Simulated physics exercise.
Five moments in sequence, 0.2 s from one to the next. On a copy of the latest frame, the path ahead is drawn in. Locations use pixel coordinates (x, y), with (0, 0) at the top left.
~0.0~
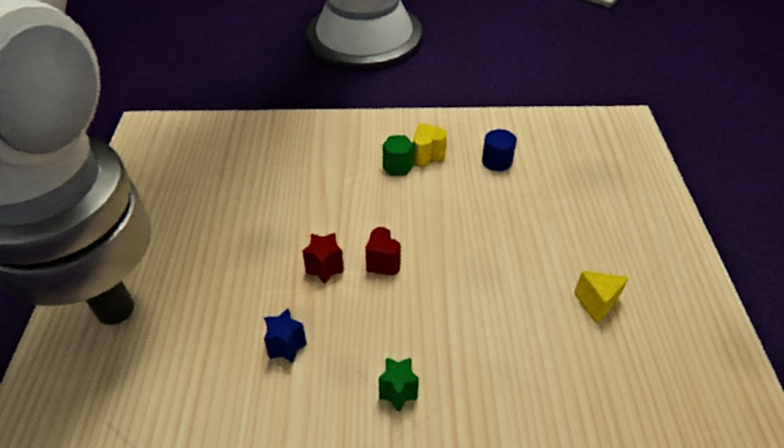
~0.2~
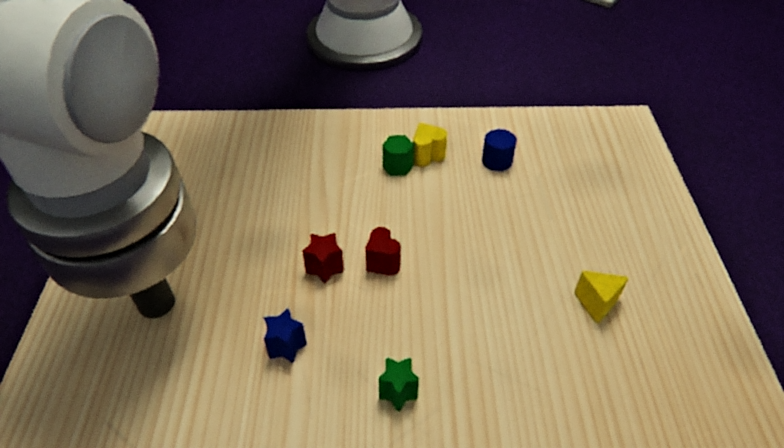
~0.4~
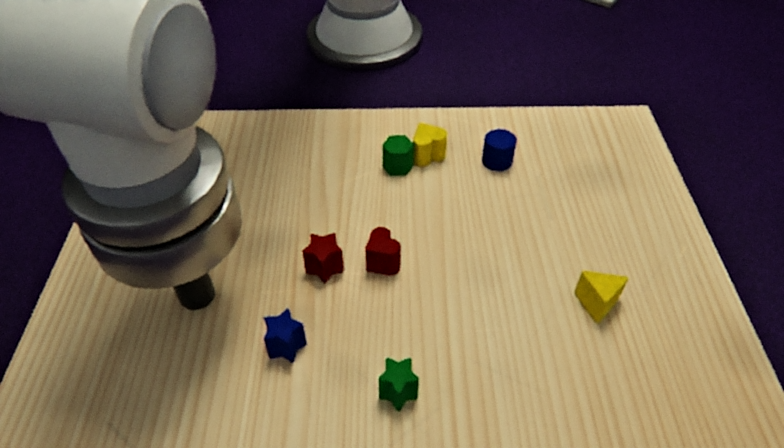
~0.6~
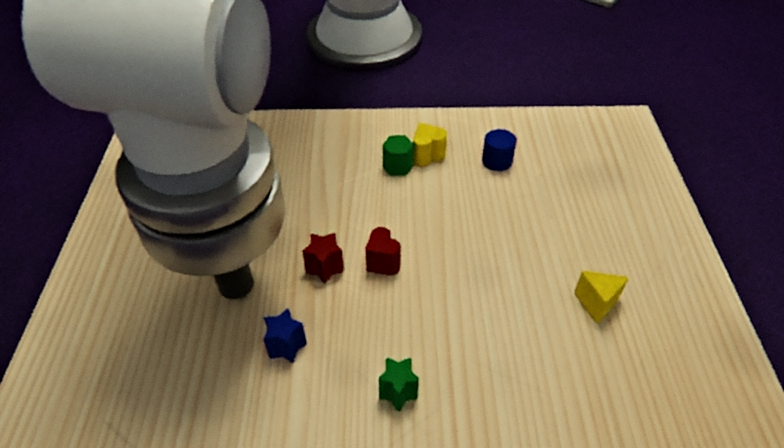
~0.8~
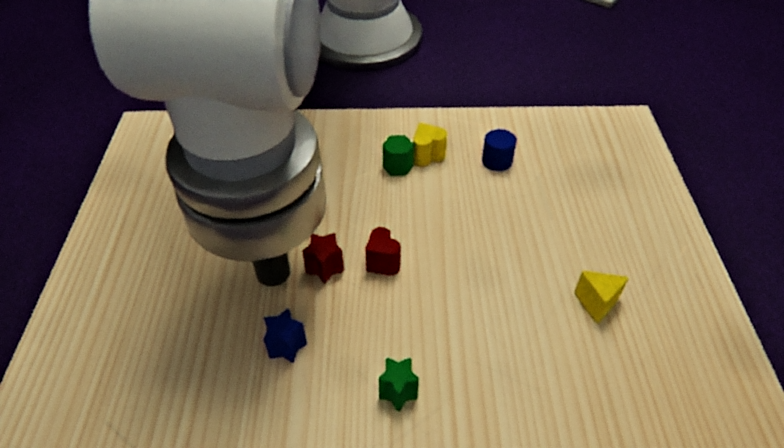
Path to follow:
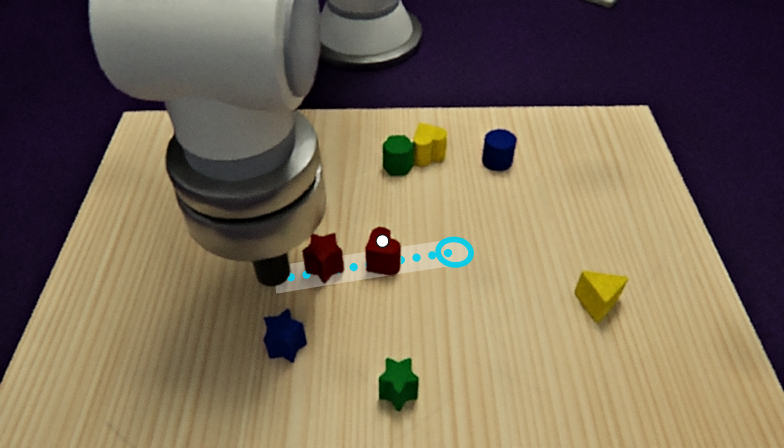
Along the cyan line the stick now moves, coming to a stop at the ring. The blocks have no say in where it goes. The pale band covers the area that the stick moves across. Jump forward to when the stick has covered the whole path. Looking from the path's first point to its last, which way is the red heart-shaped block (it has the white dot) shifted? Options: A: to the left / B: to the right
Answer: A.
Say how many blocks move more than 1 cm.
The push will move two blocks.
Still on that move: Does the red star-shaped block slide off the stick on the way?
Yes, I think so.
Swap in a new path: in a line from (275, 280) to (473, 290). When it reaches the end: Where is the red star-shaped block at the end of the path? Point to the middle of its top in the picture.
I expect it at (359, 236).
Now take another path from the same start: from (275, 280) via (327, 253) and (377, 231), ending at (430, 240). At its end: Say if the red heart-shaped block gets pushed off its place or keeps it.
It gets pushed out of place.
The drawn path runs from (275, 280) to (455, 252); the dot is on the red heart-shaped block.
What follows on the original path. One third of the way, stick at (336, 263); red star-shaped block at (365, 231), turned 30° anticlockwise; red heart-shaped block at (394, 239), turned 15° clockwise.
Two thirds of the way, stick at (397, 254); red star-shaped block at (398, 215), turned 105° anticlockwise; red heart-shaped block at (432, 233).
At the end, stick at (455, 245); blue star-shaped block not moved; red star-shaped block at (402, 214), turned 125° anticlockwise; red heart-shaped block at (479, 215), turned 60° anticlockwise.
